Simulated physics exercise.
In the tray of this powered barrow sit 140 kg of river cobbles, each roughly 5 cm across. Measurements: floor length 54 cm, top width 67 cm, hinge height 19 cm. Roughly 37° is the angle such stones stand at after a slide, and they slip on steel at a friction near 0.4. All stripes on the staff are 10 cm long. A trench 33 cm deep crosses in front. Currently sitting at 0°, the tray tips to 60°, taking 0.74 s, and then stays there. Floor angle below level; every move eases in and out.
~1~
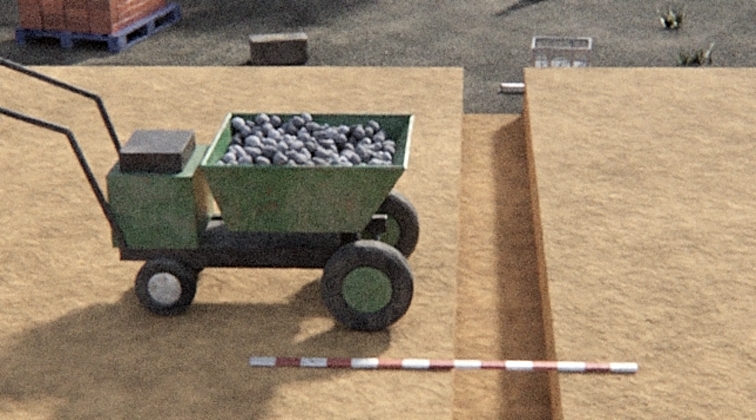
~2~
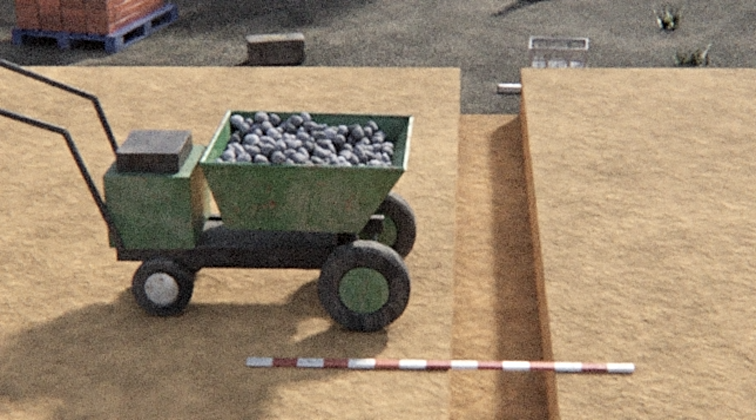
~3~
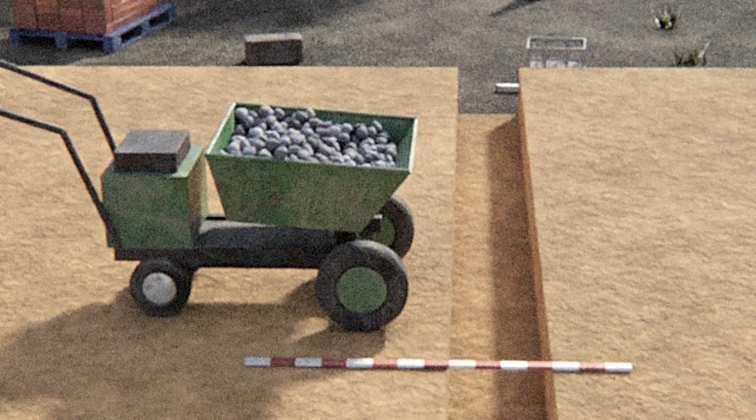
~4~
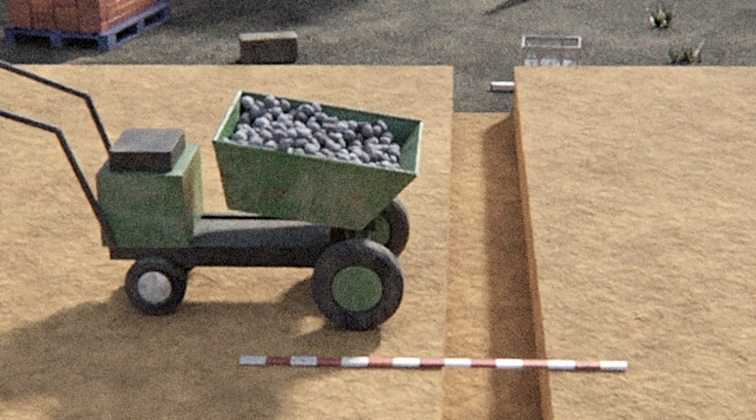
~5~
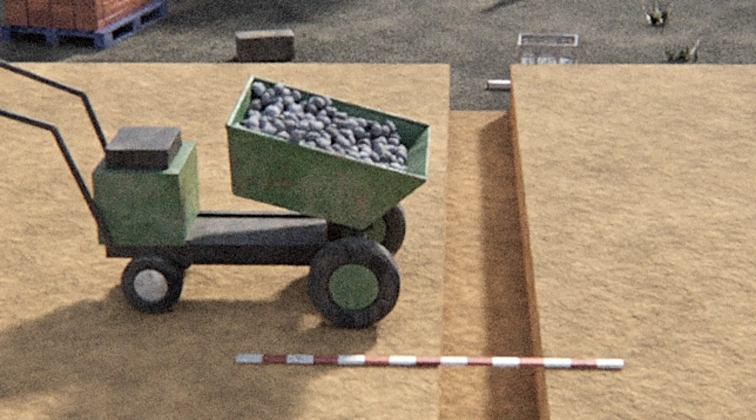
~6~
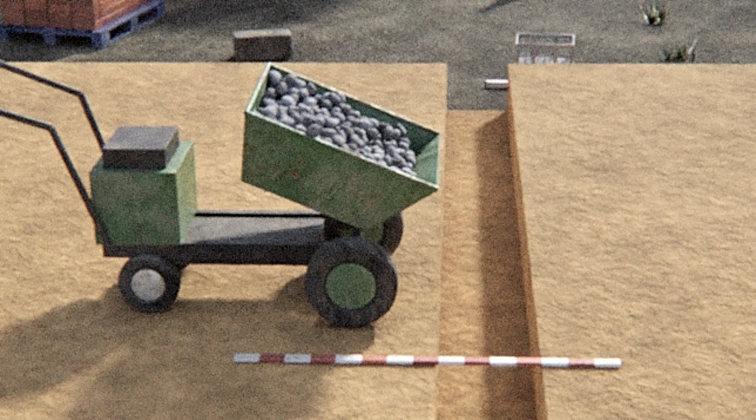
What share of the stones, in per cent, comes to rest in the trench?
About 31 per cent of the stones finish in the trench.
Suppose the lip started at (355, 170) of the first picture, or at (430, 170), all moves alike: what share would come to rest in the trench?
The first gives about 55 percent and the second about 20 percent.
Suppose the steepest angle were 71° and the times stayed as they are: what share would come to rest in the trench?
Some 55 in a hundred, I'd say.
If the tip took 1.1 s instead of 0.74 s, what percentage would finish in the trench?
In that case some 40 per cent.
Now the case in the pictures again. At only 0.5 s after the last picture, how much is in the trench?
By that point it's something like 10 in a hundred.
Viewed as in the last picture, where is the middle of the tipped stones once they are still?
Somewhere near pixel (527, 335).
Then, 0.2 s after the last picture the floor is at 50°, 100 % in the tray; the foremost stones are at (453, 198).
Then, 0.5 s after the last picture the floor is at 60°, 88 % in the tray, 11 % in the trench, 2 % past the trench; the foremost stones are at (544, 262).
Then, 0.9 s after the last picture the floor is at 60°, 54 % in the tray, 17 % in the trench, 29 % past the trench; the foremost stones are at (674, 292).
Then, 2.8 s after the last picture the floor is at 60°, 39 % in the tray, 31 % in the trench, 30 % past the trench; the foremost stones are past the picture's edge.
